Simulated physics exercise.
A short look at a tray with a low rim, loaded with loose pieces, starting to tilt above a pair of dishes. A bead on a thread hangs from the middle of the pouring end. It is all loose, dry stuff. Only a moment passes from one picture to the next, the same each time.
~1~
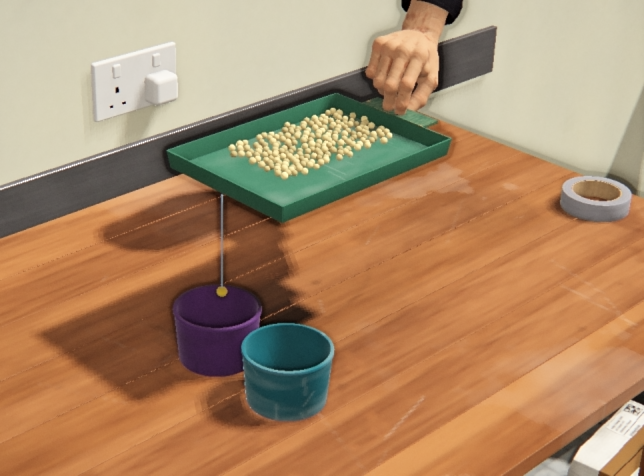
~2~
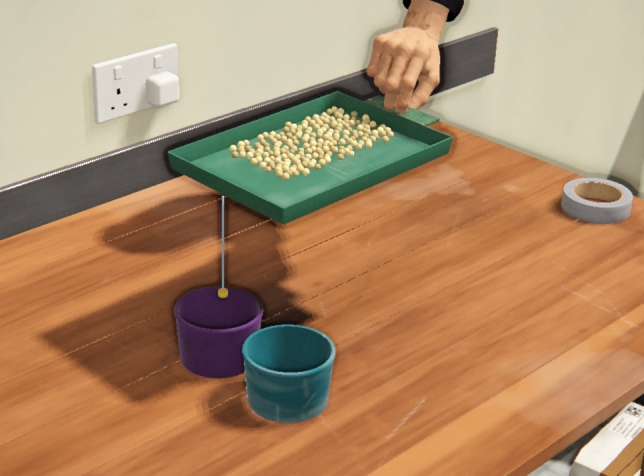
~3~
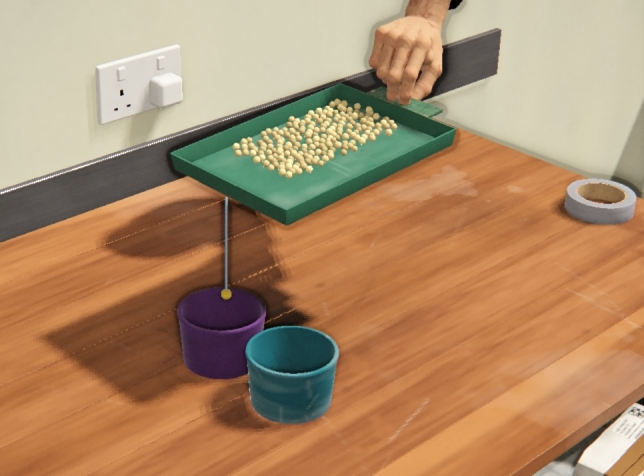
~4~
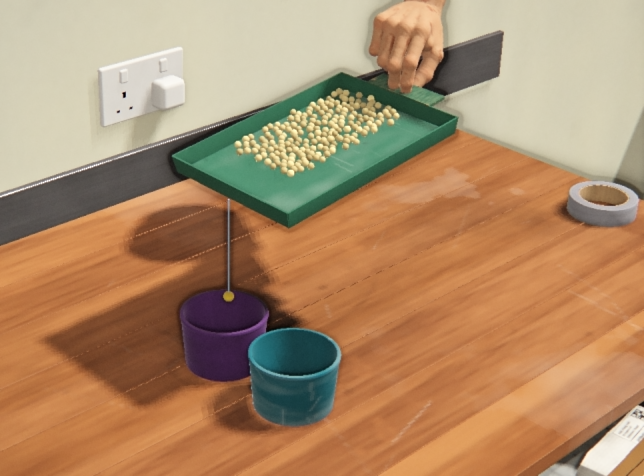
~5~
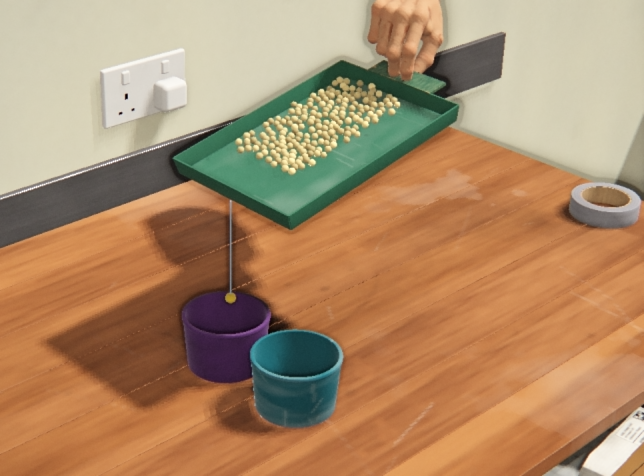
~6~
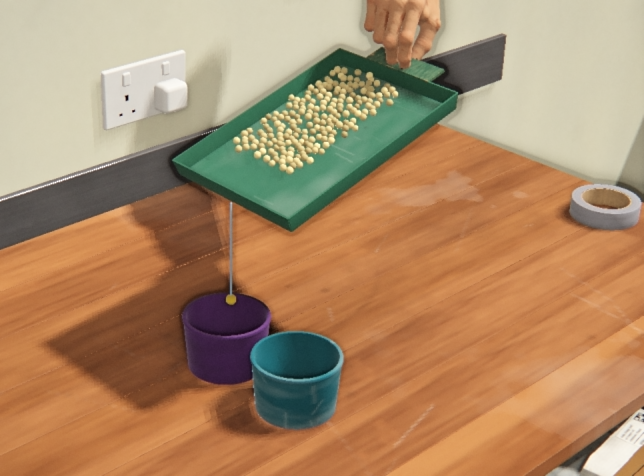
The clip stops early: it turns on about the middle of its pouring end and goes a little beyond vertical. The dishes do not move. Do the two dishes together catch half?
Together they catch only the smaller part.
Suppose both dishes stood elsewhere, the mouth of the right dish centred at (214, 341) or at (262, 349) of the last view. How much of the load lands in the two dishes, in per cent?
About 70 and 60 per cent.
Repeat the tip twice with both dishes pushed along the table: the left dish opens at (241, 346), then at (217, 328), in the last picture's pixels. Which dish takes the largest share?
At the first place the left-hand dish, at the second the left one.
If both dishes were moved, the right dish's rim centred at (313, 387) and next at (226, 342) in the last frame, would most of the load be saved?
The first try: Below a half. The second: Above a half.
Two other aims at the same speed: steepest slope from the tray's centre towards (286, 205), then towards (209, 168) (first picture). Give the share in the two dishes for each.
The first gives 80 %, the second 0 %.
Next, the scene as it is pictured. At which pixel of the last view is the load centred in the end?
Roughly at (165, 392).
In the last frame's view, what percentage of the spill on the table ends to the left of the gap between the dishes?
About 100 per cent.
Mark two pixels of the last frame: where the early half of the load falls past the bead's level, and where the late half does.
First near (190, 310), later near (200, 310).
Soon after the last picture, tray tipped steeply; nearly all on the tray; a stray few in the left dish; a stray few outside both; a small part in the air.
A little later, tray tipped right over; most on the tray; a stray few in the left dish; a small part outside both; a small part in the air.
Later still, tray tipped past a quarter turn; a small part in the right dish; a small part in the left dish; most outside both.
At rest, tray tipped past a quarter turn; a small part in the right dish; a small part in the left dish; most outside both.
